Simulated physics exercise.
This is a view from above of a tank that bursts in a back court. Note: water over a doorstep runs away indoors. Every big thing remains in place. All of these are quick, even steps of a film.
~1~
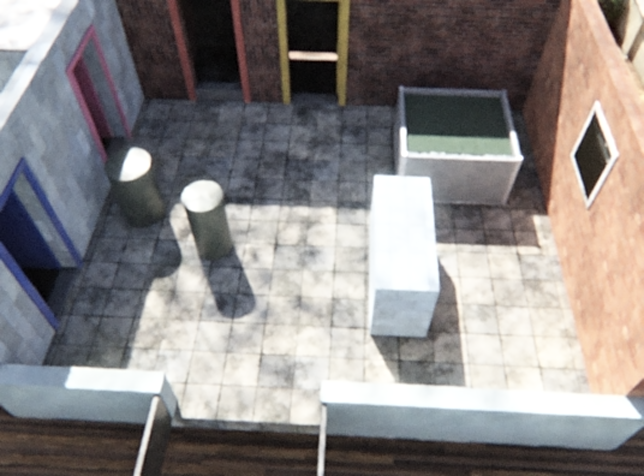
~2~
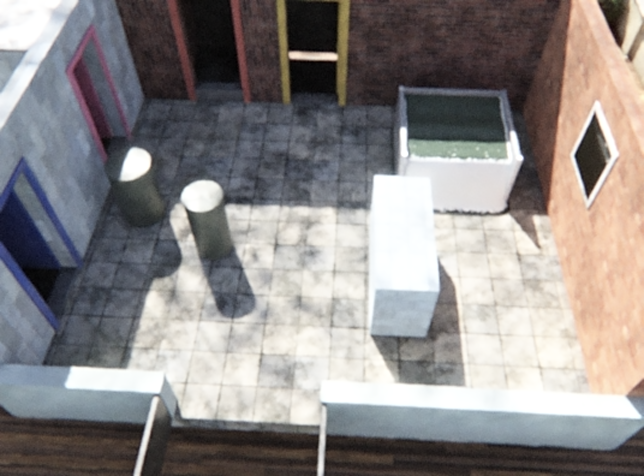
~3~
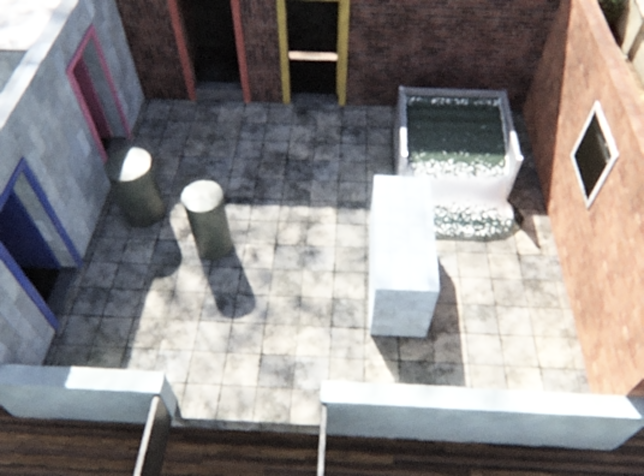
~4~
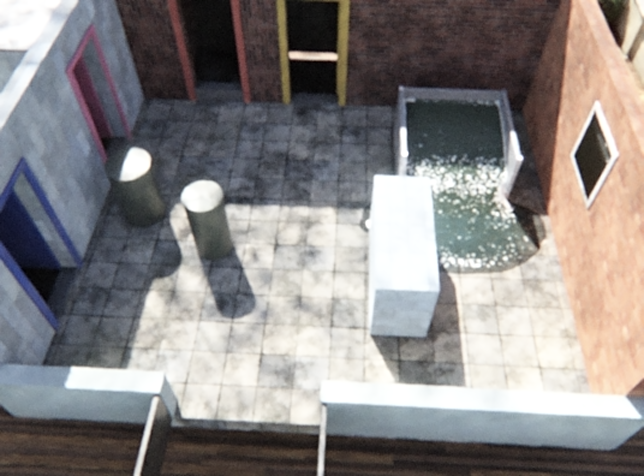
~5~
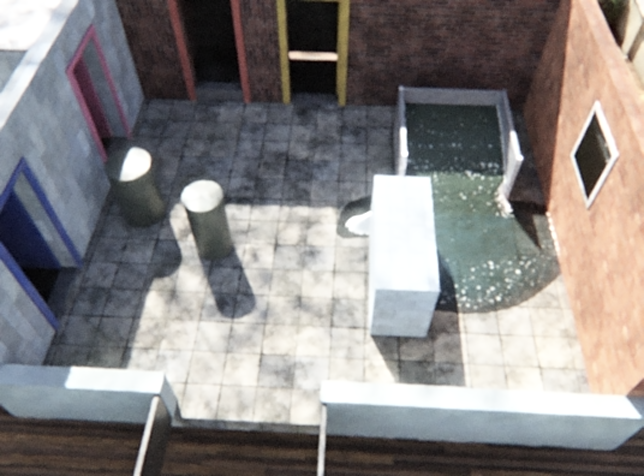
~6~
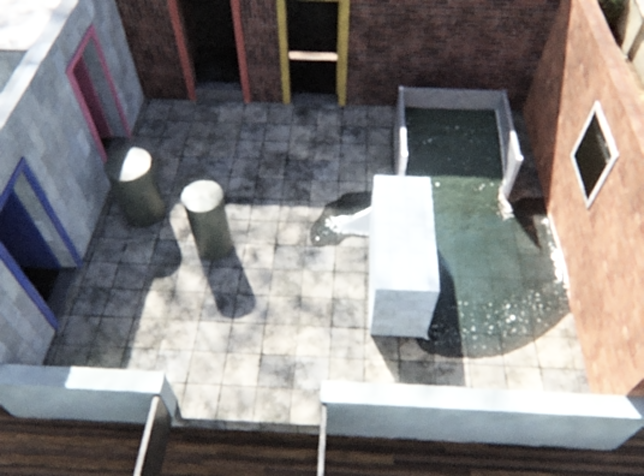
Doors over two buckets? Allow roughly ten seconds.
Pink door not over; blue door over; yellow door not over; red door not over.
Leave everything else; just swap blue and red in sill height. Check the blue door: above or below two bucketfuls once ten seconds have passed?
My call is that blue misses the threshold.
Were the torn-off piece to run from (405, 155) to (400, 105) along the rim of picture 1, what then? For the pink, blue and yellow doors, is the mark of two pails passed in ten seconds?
Going through them, the pink one clears the cutoff, the blue one clears the cutoff, the yellow one falls below the cutoff.
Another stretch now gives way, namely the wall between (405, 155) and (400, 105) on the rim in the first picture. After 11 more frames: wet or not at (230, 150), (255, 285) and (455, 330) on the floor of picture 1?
In the order you gave them, I get drenched, drenched, still bare.
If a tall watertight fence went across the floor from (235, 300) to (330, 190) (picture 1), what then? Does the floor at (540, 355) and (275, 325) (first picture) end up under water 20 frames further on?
Taking the points in order, the first is inundated and the second is inundated.
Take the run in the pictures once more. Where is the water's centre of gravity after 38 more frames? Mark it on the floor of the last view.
I'd point to (352, 250).
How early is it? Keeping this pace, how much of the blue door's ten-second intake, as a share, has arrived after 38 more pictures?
Close to 70 percent.
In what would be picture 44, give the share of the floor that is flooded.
Around 80 percent of it.
A moment on, water covers 35 % of the floor; the pink door not reached, the blue door not reached, the yellow door not reached, the red door not reached.
Next, water covers 50 % of the floor; the pink door not reached, the blue door not reached, the yellow door not reached, the red door not reached.
Then, water covers 65 % of the floor; the pink door wet at the sill, nothing in, the blue door not reached, the yellow door wet at the sill, nothing in, the red door wet at the sill, nothing in.
Later, water covers 80 % of the floor; the pink door wet at the sill, nothing in, the blue door over two buckets in, the yellow door wet at the sill, nothing in, the red door wet at the sill, nothing in.
In the end, water covers 90 % of the floor; the pink door wet at the sill, nothing in, the blue door far over two buckets in, the yellow door wet at the sill, nothing in, the red door wet at the sill, nothing in.
